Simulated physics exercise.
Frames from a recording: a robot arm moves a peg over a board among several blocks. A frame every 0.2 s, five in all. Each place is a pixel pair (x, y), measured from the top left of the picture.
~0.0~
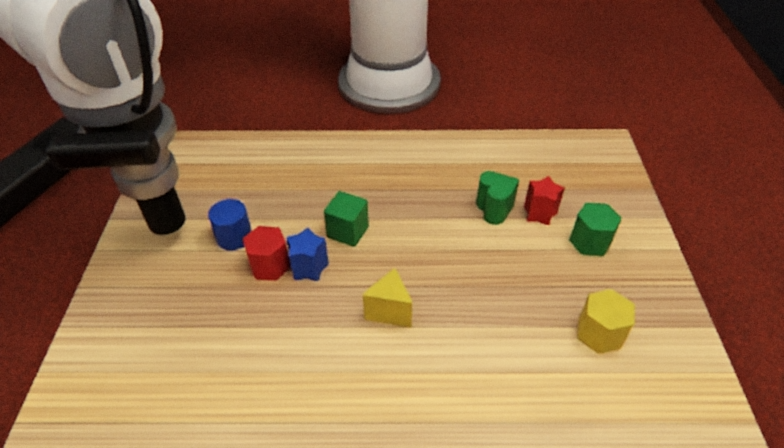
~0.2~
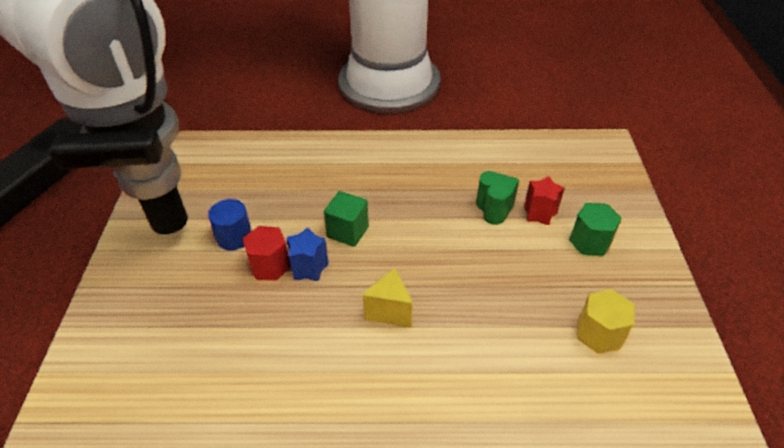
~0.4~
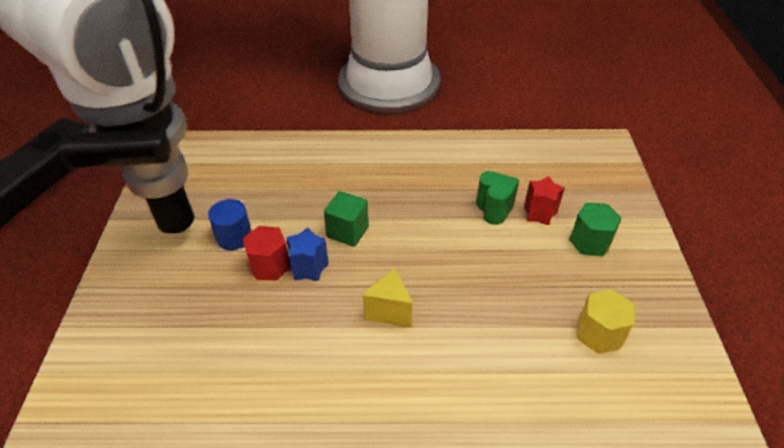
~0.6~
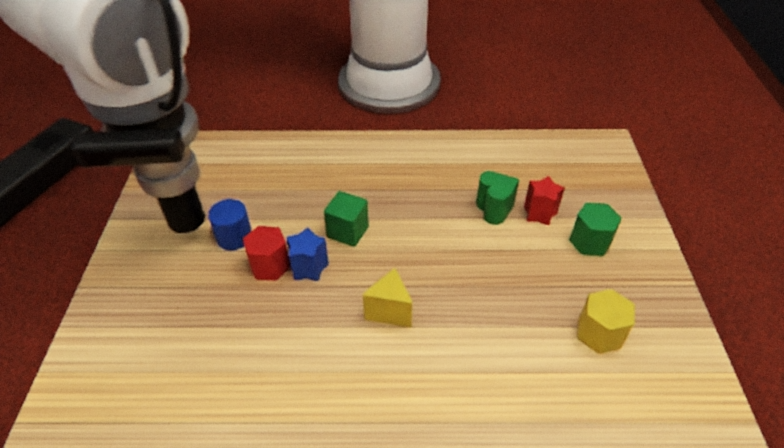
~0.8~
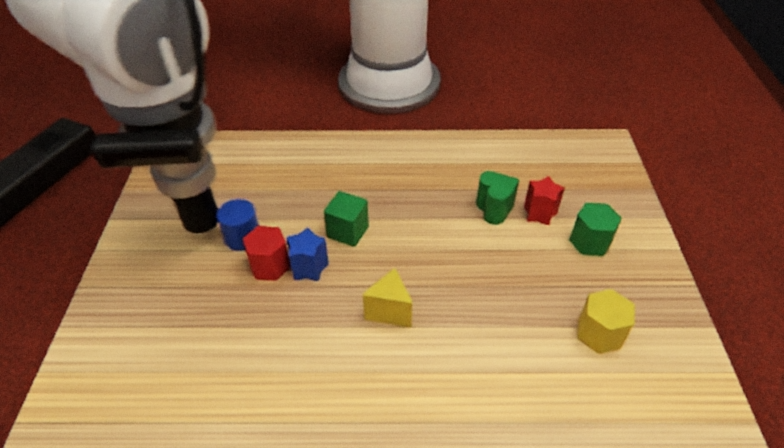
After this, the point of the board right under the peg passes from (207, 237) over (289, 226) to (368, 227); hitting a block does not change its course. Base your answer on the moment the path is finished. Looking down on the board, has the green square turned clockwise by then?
That would be a no.
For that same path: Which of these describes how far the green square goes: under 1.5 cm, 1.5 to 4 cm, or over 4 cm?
Distance: More than 4 cm.
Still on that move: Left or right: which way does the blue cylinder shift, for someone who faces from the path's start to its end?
That's a shift to the right.
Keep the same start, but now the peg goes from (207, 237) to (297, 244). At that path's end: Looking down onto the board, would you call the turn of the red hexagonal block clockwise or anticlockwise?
Looking down: Clockwise.
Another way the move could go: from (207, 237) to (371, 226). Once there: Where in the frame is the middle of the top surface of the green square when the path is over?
I'd say the green square ends with its top centre at (403, 211).
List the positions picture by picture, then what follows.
The first frame shows peg's lower end at (167, 222); blue cylinder at (227, 211); red hexagonal block at (264, 240); blue star block at (305, 242); green square at (346, 205).
The second frame shows peg at (170, 222); blocks still.
The third frame shows peg at (176, 221); blocks still.
The fourth frame shows peg at (187, 220); blocks still.
The fifth frame shows peg at (202, 221); blue cylinder at (235, 212); red hexagonal block at (264, 240); blue star block at (305, 242); green square at (346, 205).
The first path, step by step. One third of the way, peg at (258, 212); blue cylinder at (289, 211).
Two thirds of the way, peg at (313, 209); blue cylinder at (331, 221); blue star block at (307, 246), turned 15° clockwise; green square at (366, 210), turned 60° anticlockwise.
At the end, peg at (367, 210); blue cylinder at (349, 227); red hexagonal block still; blue star block at (307, 246), turned 15° clockwise; green square at (398, 215), turned 65° anticlockwise.
